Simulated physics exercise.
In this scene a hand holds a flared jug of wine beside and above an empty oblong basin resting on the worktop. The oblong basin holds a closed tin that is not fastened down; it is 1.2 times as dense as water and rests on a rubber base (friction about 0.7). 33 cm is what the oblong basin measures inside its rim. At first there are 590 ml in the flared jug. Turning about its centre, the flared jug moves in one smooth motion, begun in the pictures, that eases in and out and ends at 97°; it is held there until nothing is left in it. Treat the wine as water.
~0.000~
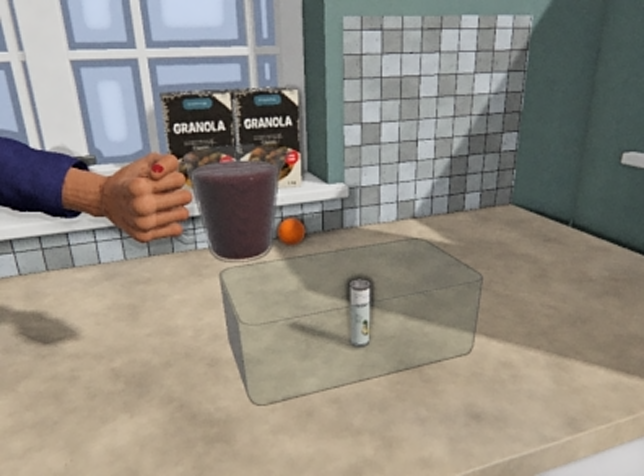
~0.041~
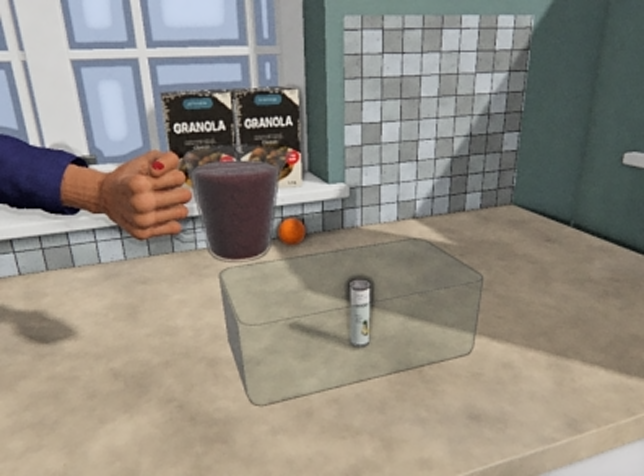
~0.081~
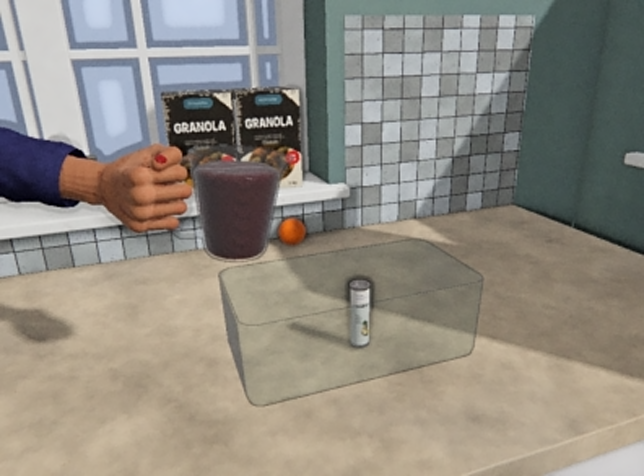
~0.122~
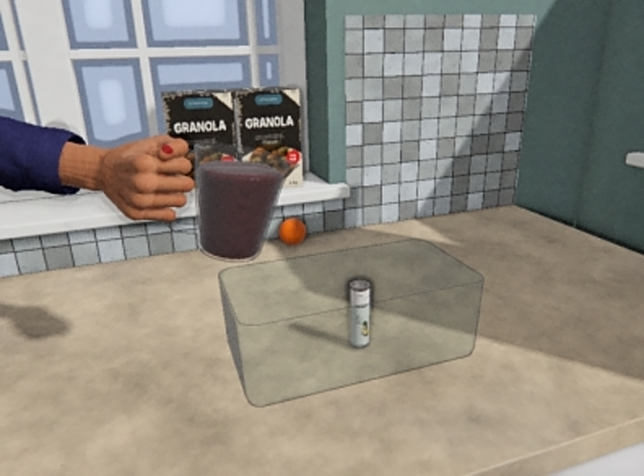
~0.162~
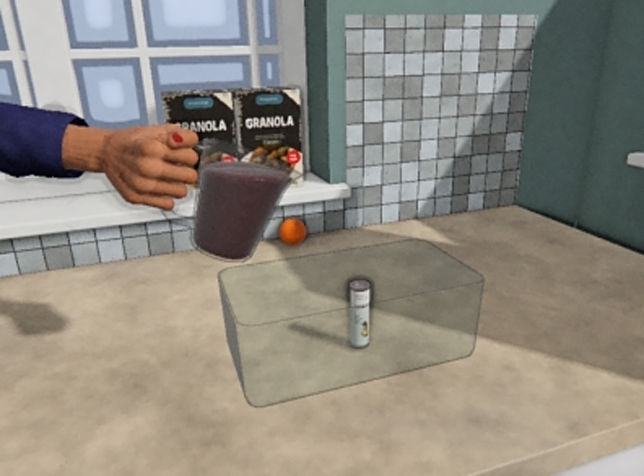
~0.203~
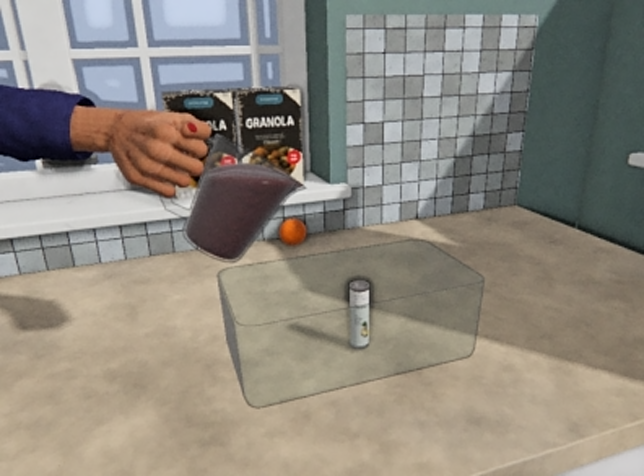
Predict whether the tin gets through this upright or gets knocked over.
Knocked over.
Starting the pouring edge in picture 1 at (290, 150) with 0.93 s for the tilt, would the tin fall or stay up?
Result: Tin tipped over.
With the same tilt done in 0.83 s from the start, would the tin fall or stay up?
Outcome - the tin comes down.
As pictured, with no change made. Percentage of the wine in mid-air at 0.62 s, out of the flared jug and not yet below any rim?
Estimated airborne part: Roughly 14 per cent.
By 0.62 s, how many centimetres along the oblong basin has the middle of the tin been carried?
Measured centre to centre, about 5 cm.
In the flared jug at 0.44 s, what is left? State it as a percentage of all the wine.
Roughly 52 percent.
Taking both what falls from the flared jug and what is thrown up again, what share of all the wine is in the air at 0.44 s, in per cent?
Around 24 in a hundred.
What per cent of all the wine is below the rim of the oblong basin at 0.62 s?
The fraction sits near 68 in a hundred.
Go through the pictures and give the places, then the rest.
In the first picture, it leans 0°; its right rim is at (291, 150); the wine meets the walls at (191, 173) and (276, 165); the oblong basin's rim runs from (229, 297) to (451, 257); the tin's top is at (360, 287).
In the second picture, it leans 2°; its right rim is at (292, 152); the wine meets the walls at (191, 172) and (276, 165).
In the third picture, it leans 6°; its right rim is at (295, 156); the wine meets the walls at (194, 169) and (278, 167).
In the fourth picture, it leans 13°; its right rim is at (299, 163); the wine meets the walls at (198, 167) and (282, 170).
In the fifth picture, it leans 22°; its right rim is at (304, 173); the wine meets the walls at (201, 171) and (289, 171).
In the sixth picture, it leans 33°; its right rim is at (306, 186); the wine meets the walls at (201, 184) and (299, 178).
Then, 0.44 s in, the tilt is 93° and 53 per cent is still to pour; the tin stands where it began.
Then, 0.62 s in, the tilt is 97° and 17 per cent is still to pour; the tin leans 23°.
Then, 0.81 s in, the tilt is 97° and 3 per cent is still to pour; the tin lies on its side.
Then, 1.01 s in, the tilt is 97° and 0 per cent is still to pour; the tin lies on its side.
Finally, the tin lies on its side.
